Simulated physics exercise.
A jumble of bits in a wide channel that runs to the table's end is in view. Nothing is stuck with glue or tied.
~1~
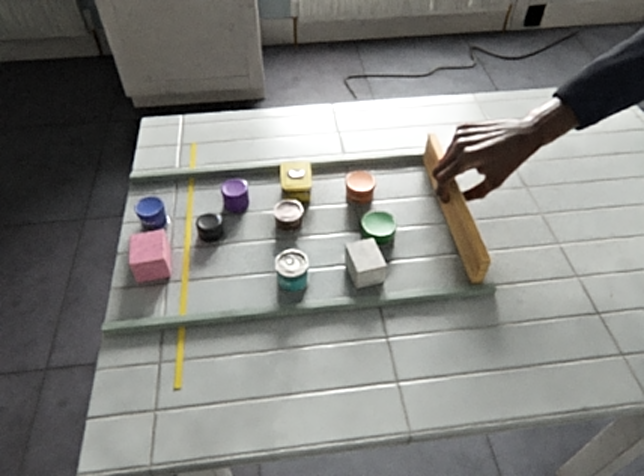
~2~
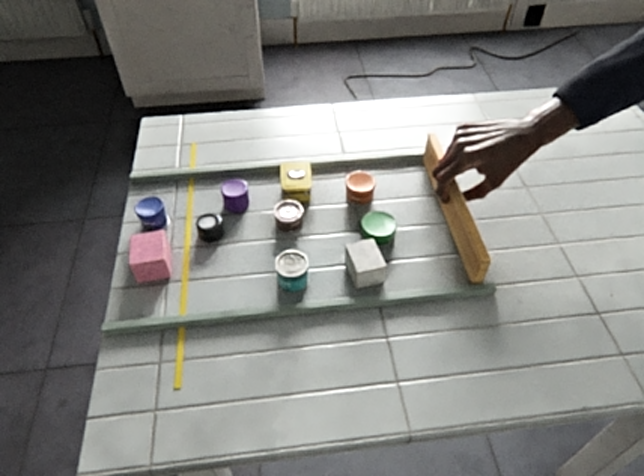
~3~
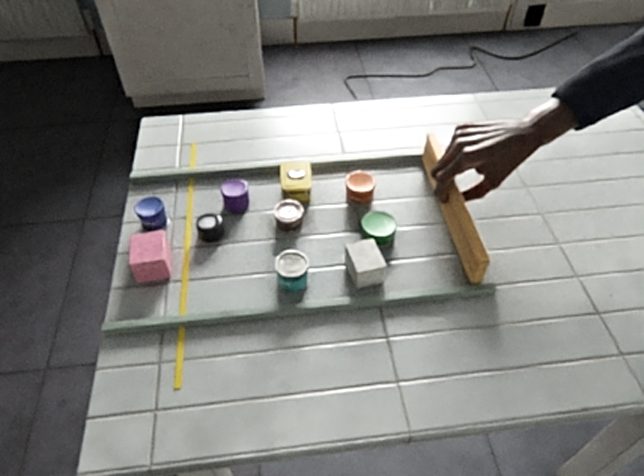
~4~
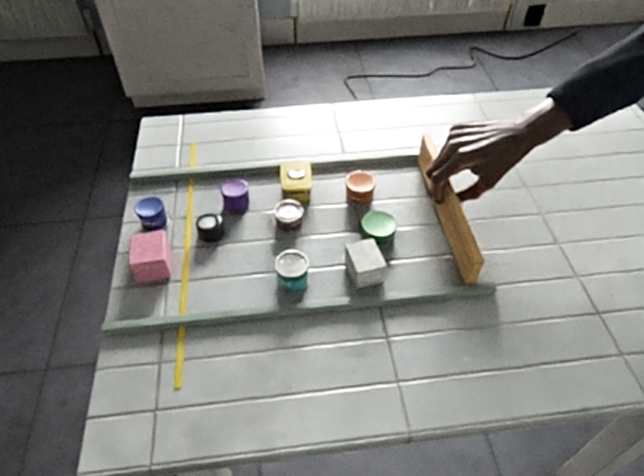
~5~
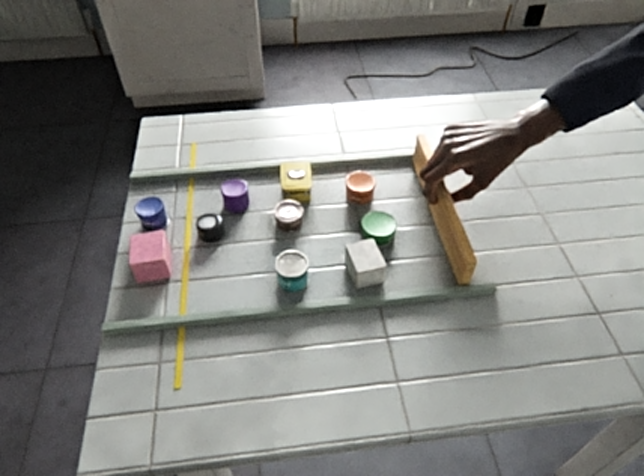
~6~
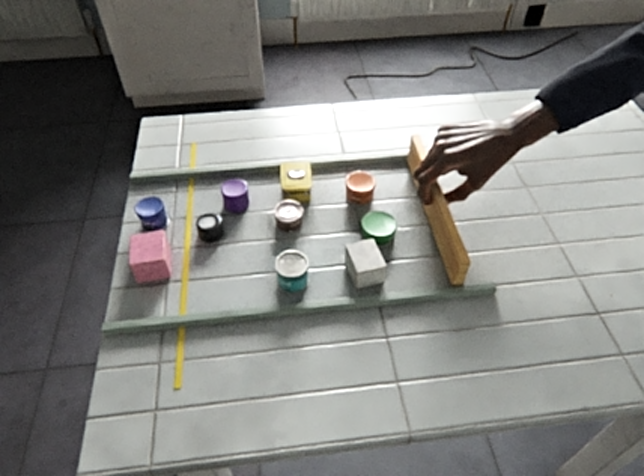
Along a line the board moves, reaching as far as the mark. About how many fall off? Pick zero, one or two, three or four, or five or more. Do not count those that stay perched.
Zero fall off.
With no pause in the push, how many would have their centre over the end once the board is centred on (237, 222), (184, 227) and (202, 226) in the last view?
Respectively 0, 1 and 0.
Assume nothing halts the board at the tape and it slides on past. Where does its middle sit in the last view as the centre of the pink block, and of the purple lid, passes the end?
First near (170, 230), second near (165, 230).
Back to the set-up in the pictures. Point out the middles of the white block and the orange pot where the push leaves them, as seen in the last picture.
Positions - first (167, 283), then (172, 207).
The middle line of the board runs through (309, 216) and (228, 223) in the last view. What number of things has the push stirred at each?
Tally at point one: 6; at point two: 8.
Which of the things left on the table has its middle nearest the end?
The blue tin finishes nearest.
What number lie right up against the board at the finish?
That comes to 5.
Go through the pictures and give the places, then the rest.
The first frame shows blue tin (152, 215); pink block (151, 256); black lid (210, 227); board (452, 203); tape (188, 241).
The second frame shows pink block (151, 256); orange pot (360, 189).
The third frame shows black lid (210, 228); white block (365, 264).
The fourth frame shows blue tin (153, 215); brown pot (289, 217).
The fifth frame shows pink block (151, 256); turquoise pot (292, 273).
The sixth frame shows blue tin (153, 215); pink block (151, 256); black lid (210, 228); board (434, 204); tape (188, 241).
A little later, none off yet; blue tin at rest near (153, 215); pink block at rest near (151, 256); black lid at rest near (210, 228).
When it is over, the number that fall off is zero.
